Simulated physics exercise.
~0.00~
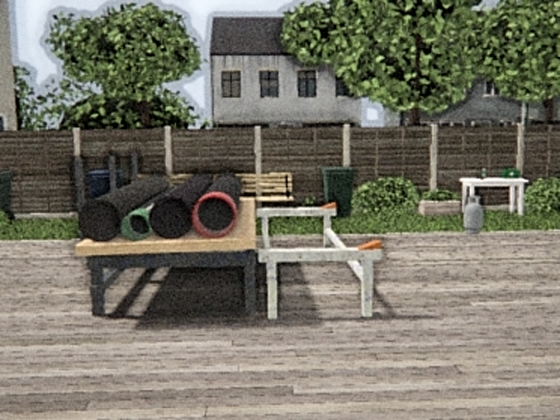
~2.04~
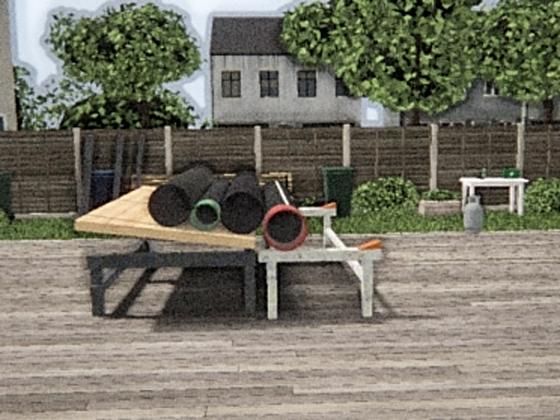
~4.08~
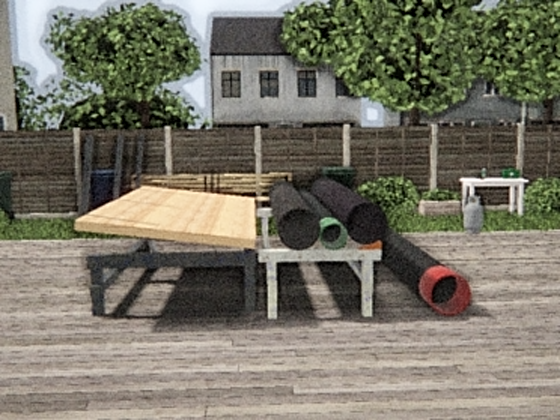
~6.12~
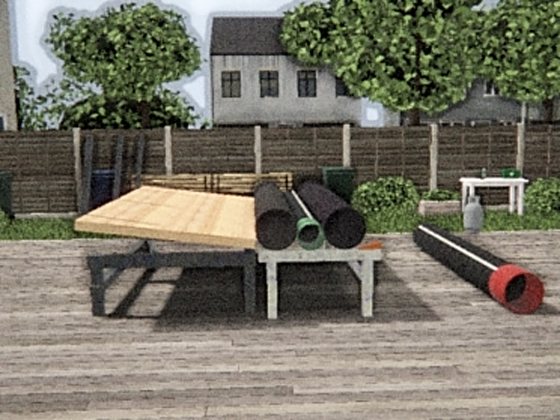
Fenced yard with a tilting wooden deck sending four dark pipes rolling right onto a rack, the red-ended one dropping to the ground beyond.
